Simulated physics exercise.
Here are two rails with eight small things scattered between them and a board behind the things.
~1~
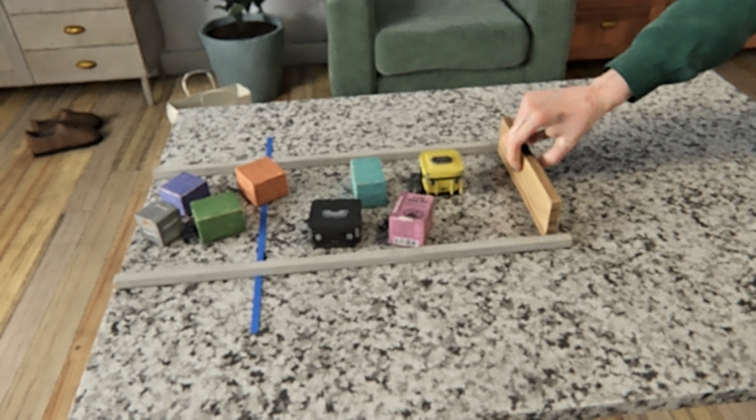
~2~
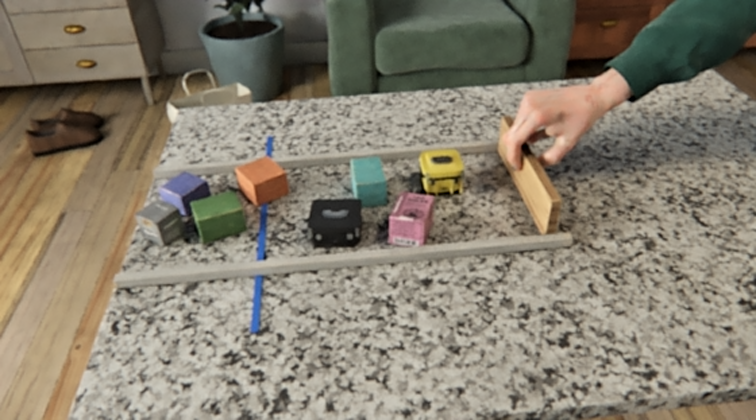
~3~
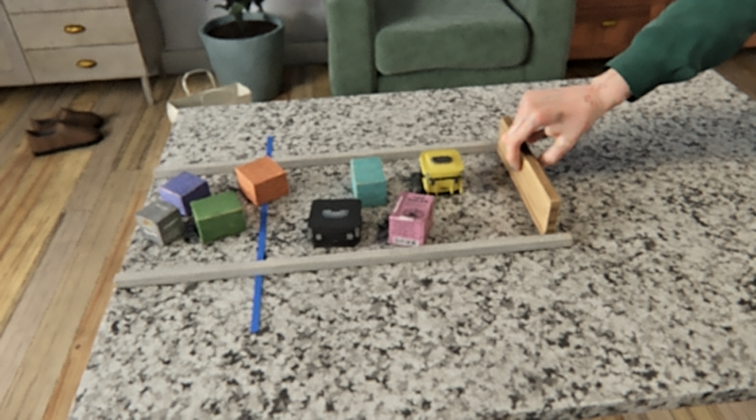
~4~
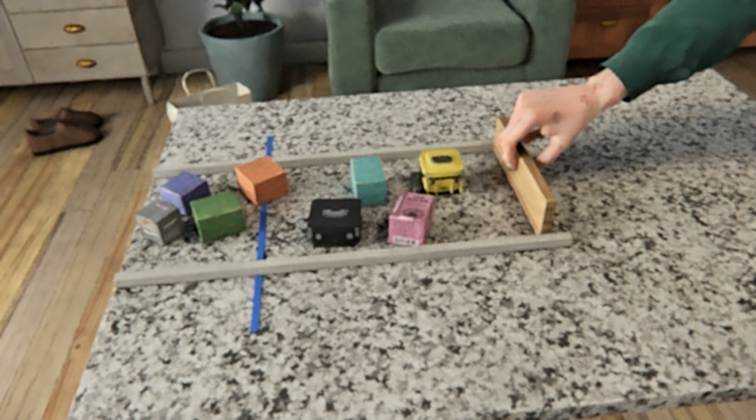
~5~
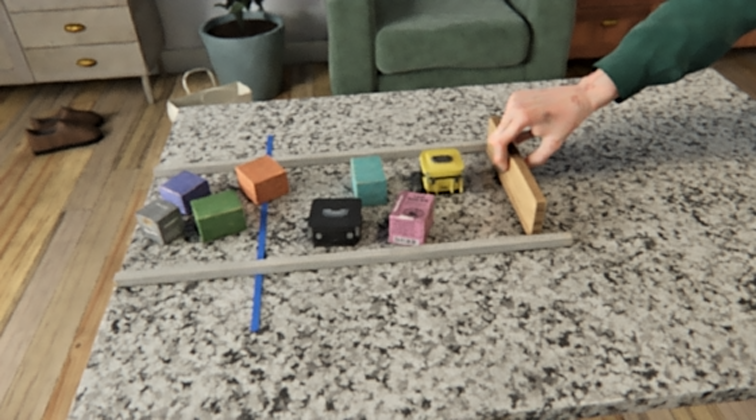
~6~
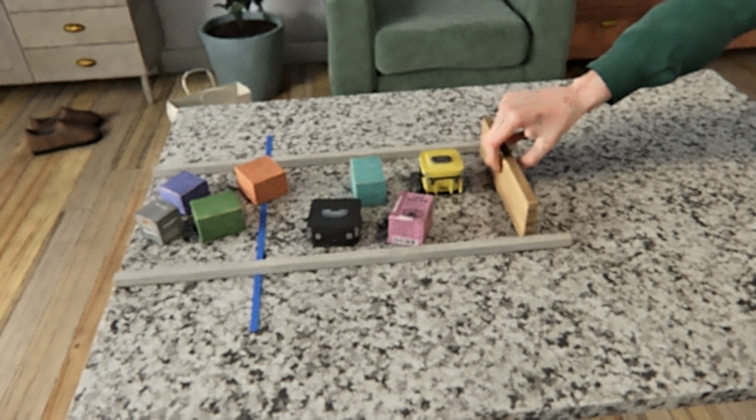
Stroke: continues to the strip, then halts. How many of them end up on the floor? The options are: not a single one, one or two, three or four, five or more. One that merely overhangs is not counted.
Answer: One or two.
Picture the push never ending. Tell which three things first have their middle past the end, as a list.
The grey box, the blue block, the green block.
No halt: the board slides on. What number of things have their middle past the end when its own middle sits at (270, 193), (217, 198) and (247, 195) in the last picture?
Respectively, 1, 4 and 2.
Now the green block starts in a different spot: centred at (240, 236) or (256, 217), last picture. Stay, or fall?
The green block stays put at the first spot and stays put at the second.
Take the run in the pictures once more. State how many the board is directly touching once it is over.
Count: 2.
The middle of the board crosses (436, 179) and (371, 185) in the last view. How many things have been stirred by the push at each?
I count 1 first and 4 after.
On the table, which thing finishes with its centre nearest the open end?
The green block.
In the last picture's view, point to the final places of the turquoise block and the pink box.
For the turquoise block it's (207, 195), and for the pink box it's (240, 238).
A little later, none off yet; grey box at rest near (160, 221); blue block at rest near (185, 192); green block at rest near (218, 215).
When it is over, the number that fall off is one or two; down, blue block and grey box.
